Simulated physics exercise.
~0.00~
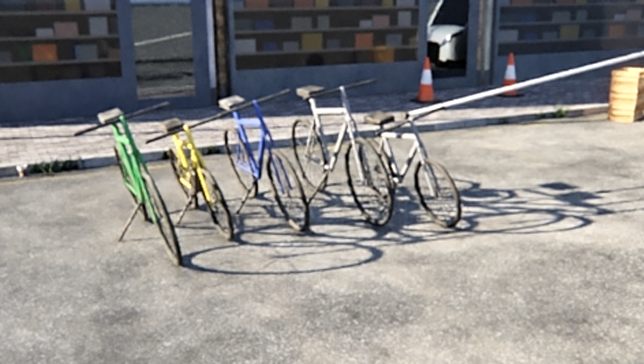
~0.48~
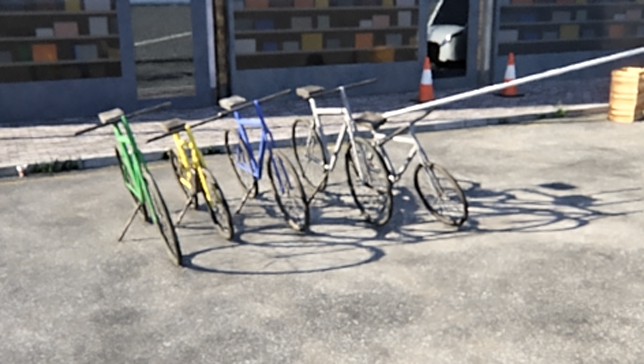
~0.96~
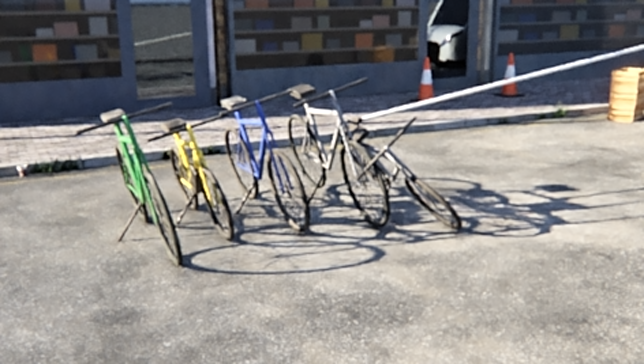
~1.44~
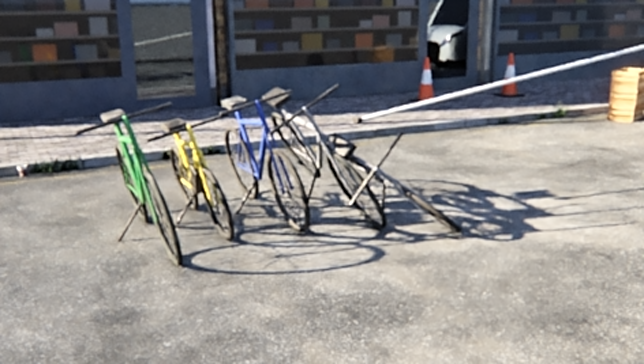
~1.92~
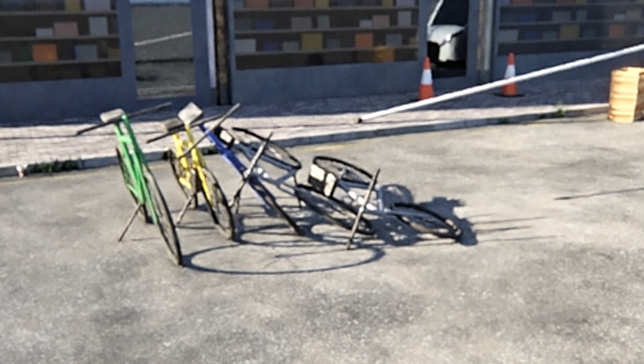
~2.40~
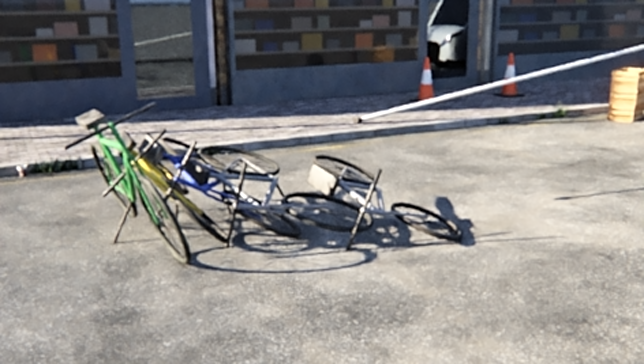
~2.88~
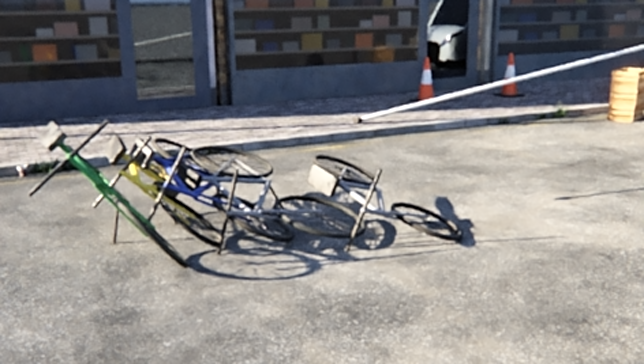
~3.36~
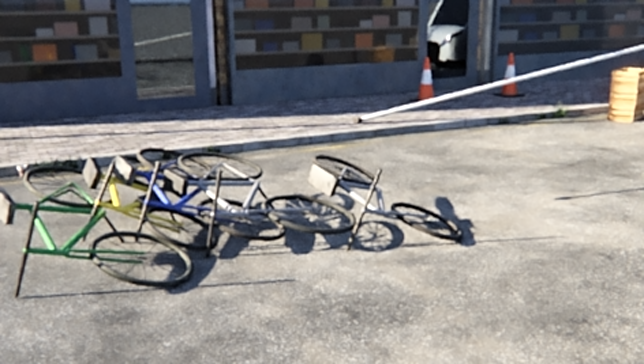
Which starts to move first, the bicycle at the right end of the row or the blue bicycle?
The bicycle at the right end starts to move first, and the blue bicycle begins to tip only after it.
